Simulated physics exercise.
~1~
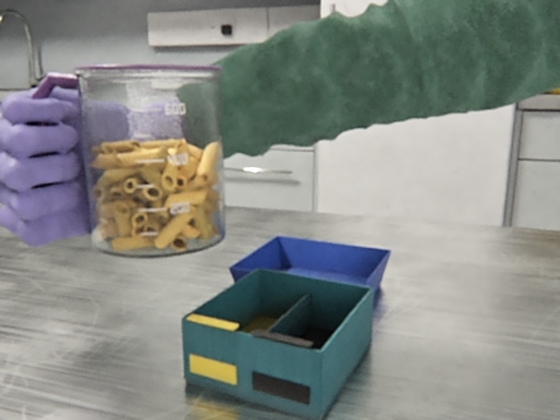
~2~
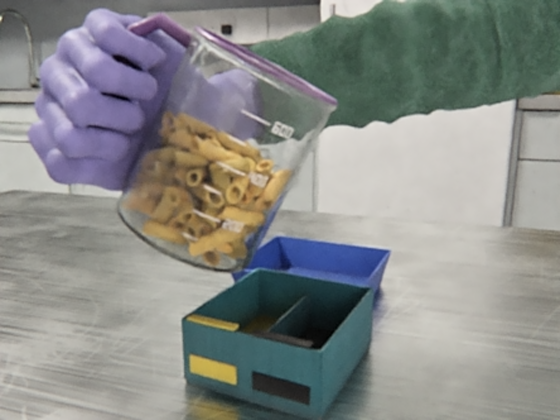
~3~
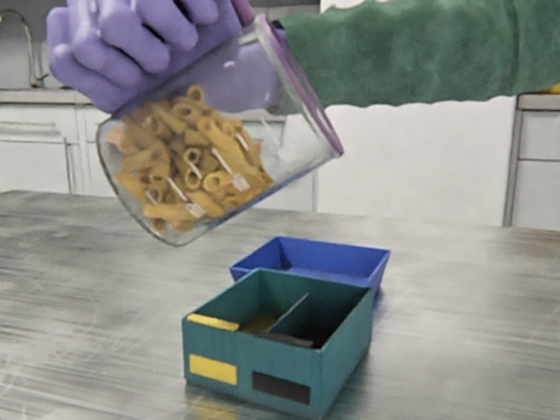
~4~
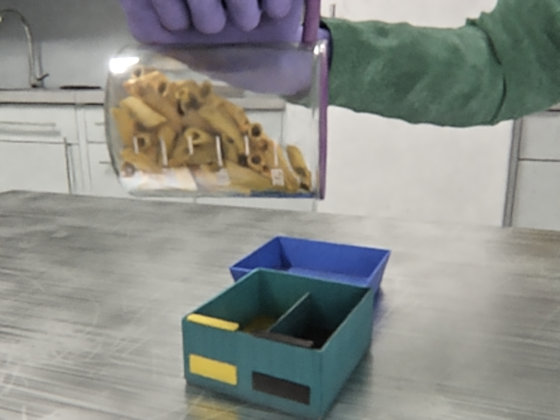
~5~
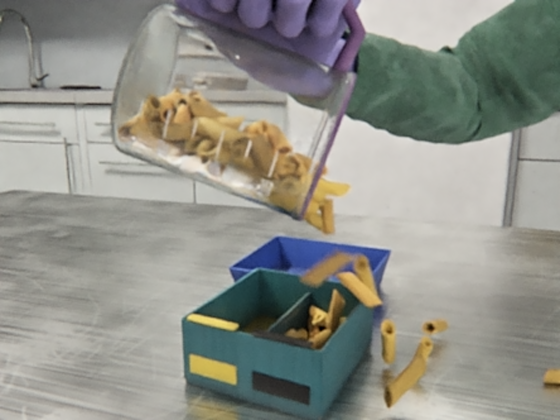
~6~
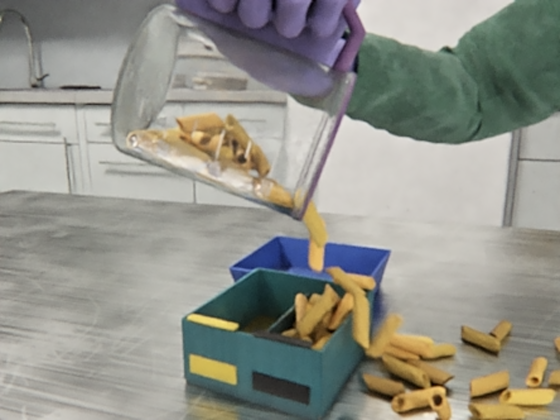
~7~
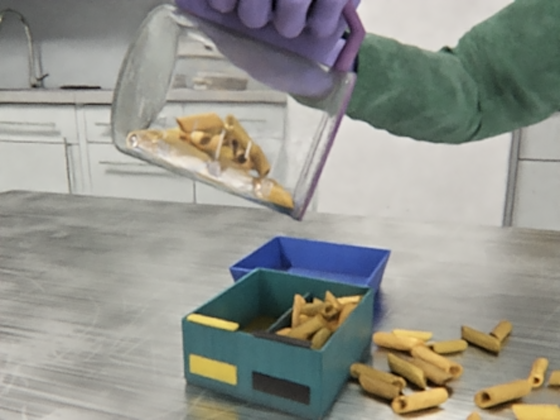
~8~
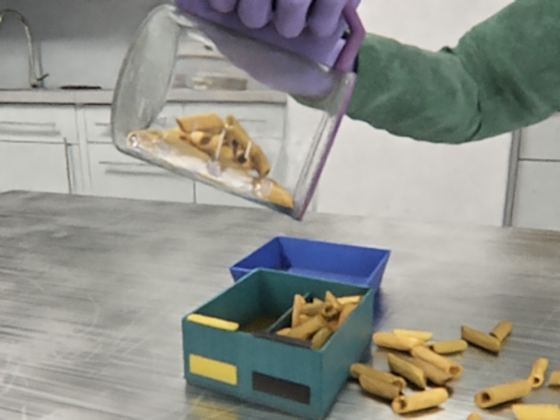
In a kitchen, a purple-gloved hand tips a jar of dry pasta, filling a tin's black section and scattering pieces rightward.
